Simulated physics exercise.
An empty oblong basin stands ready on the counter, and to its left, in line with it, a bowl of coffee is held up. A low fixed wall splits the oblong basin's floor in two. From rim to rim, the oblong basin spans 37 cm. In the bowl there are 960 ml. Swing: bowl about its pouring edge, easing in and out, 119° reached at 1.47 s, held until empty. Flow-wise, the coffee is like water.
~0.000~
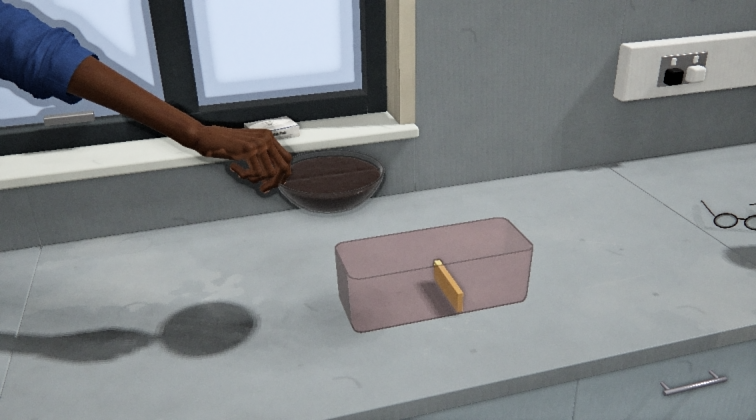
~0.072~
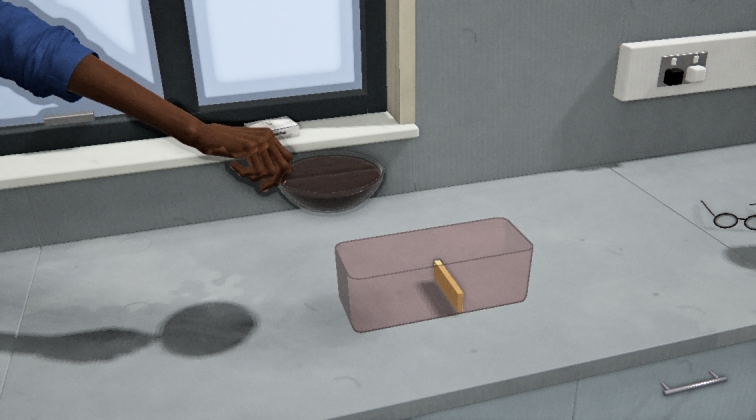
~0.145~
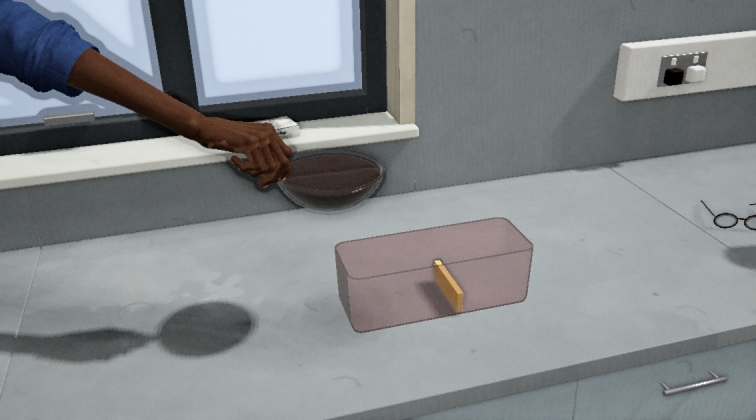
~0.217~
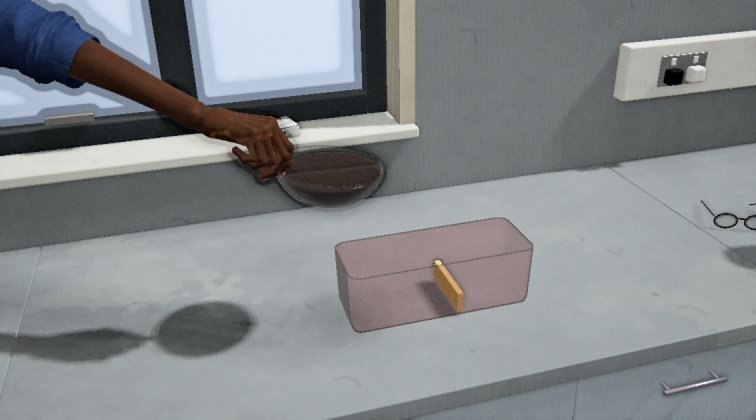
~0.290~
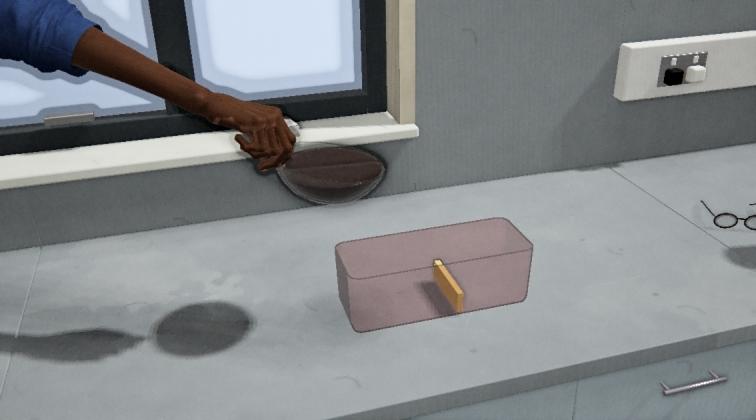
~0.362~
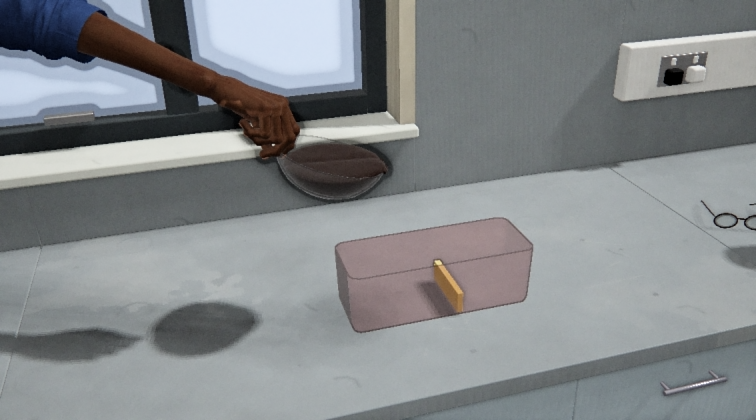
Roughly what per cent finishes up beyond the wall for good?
Roughly 55 per cent.
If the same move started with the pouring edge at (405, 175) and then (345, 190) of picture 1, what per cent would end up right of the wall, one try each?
Near 75 in a hundred on the first go and near 10 in a hundred on the second.
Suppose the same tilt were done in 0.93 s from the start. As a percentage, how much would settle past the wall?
Then you'd be looking at around 55 in a hundred.
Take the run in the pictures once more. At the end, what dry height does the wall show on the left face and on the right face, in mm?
Left: Roughly 32 mm; right: Roughly 16 mm.
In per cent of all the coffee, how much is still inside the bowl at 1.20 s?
Roughly 0 percent remains.
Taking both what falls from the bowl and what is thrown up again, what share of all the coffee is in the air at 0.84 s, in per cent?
My guess is roughly 50 %.
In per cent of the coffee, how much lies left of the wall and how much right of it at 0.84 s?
Left side near 18, right side near 14.
After 0.84 s the tilt is 73° and 13 per cent is still to pour, 19 is left of the wall and 14 right of it.
After 1.20 s the tilt is 109° and 0 per cent is still to pour, 38 is left of the wall and 55 right of it.
After 1.57 s the tilt is 119° and 0 per cent is still to pour, 39 is left of the wall and 55 right of it.
After 1.97 s the tilt is 119° and 0 per cent is still to pour, 39 is left of the wall and 55 right of it.
In the end 39 per cent lies left of the wall, 55 right of it and 7 outside.
